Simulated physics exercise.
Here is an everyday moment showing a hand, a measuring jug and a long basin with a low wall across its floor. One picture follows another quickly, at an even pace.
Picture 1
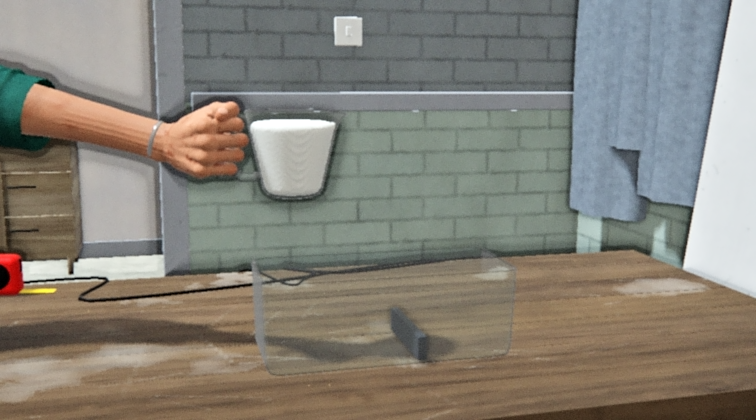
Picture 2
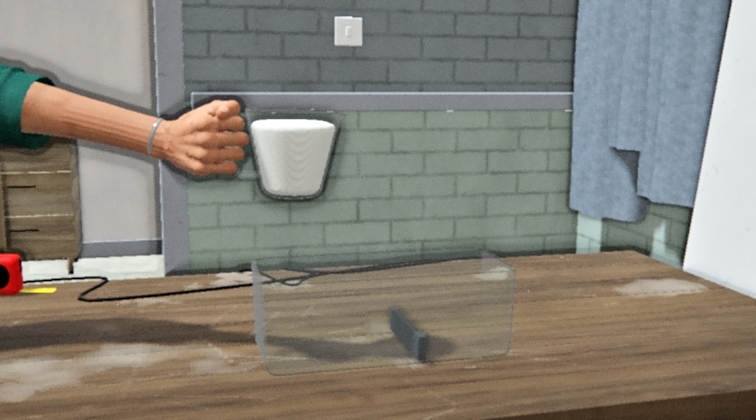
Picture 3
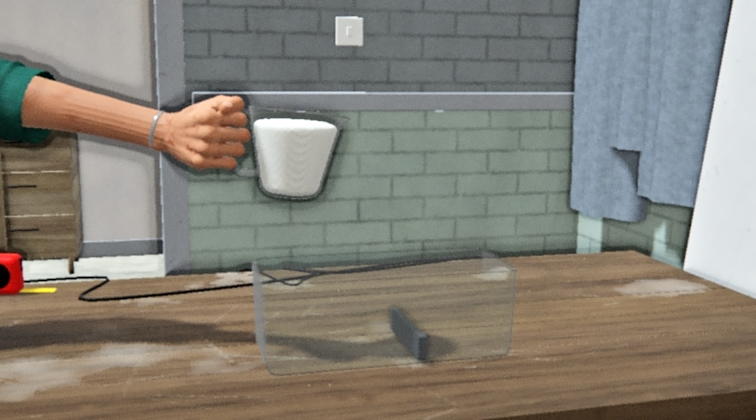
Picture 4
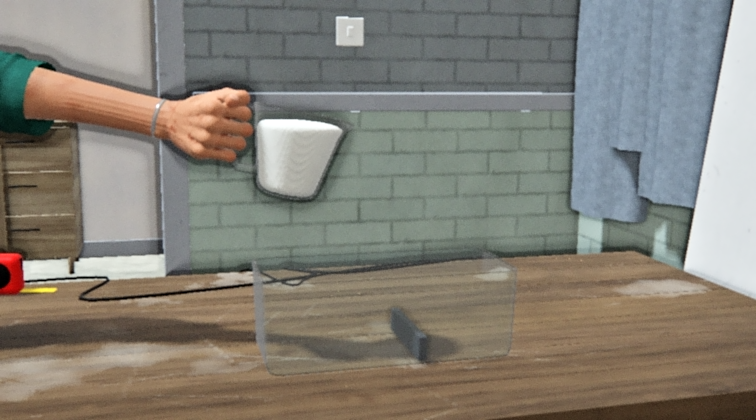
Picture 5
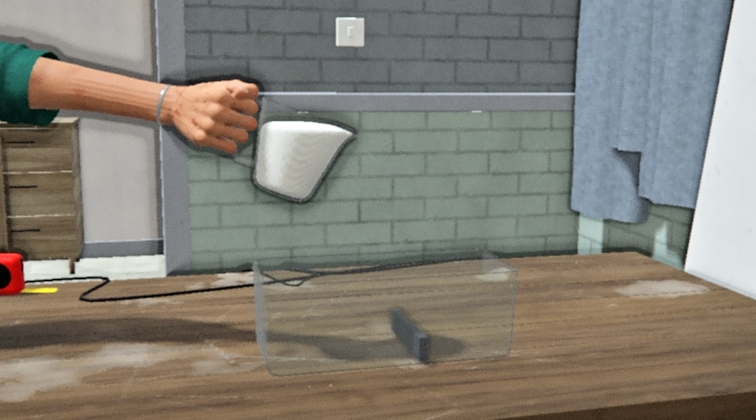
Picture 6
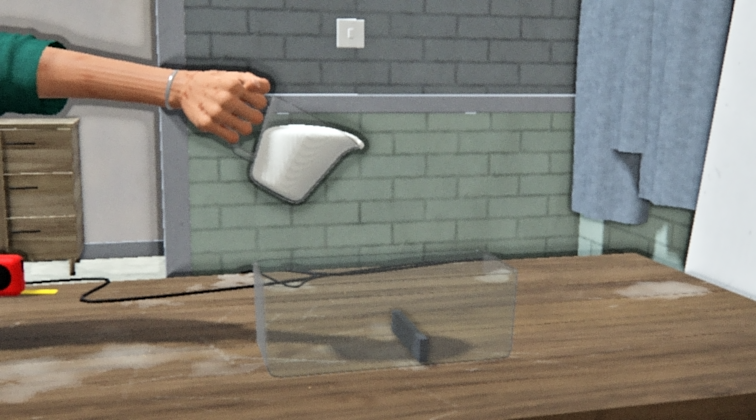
A hand holds a white jug above a clear basin and gradually tilts it rightward.
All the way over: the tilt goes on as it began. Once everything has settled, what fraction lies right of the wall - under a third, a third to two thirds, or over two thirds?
Low band.
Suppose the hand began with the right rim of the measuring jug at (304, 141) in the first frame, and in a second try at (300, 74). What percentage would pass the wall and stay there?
15 and 10 in a hundred.
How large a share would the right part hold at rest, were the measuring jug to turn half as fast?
Roughly 35 percent.
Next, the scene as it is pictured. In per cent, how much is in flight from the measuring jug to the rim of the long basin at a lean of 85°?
Some 30 per cent, I'd say.
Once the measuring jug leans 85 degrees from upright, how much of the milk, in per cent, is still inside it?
Some 45 per cent has not yet come out.
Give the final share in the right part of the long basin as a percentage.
I'd say close to 25 per cent.
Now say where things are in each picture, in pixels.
Tilt 0°; pouring edge (347, 112); surface from (250, 124) to (334, 123); the long basin's rim runs from (257, 273) to (498, 259); the wall's top is at (408, 323), in the first picture.
Tilt 1°; pouring edge (348, 114); surface from (251, 124) to (334, 125), in the second picture.
Tilt 5°; pouring edge (351, 117); surface from (253, 123) to (336, 126), in the third picture.
Tilt 11°; pouring edge (355, 124); surface from (257, 123) to (341, 127), in the fourth picture.
Tilt 20°; pouring edge (358, 134); surface from (261, 126) to (350, 130), in the fifth picture.
Tilt 29°; pouring edge (360, 146); surface from (263, 133) to (349, 138); 2 per cent is over the edge, in the sixth picture.
A moment on, the measuring jug is tipped on its side and 47 per cent is still to pour, 13 is left of the wall and 10 right of it.
Next, the measuring jug is tipped right over and 7 per cent is still to pour, 61 is left of the wall and 19 right of it.
Then the measuring jug is tipped right over and 0 per cent is still to pour, 73 is left of the wall and 22 right of it.
Later the measuring jug is tipped right over and 0 per cent is still to pour, 73 is left of the wall and 23 right of it.
Finally, 73 per cent lies left of the wall, 23 right of it and 4 outside.
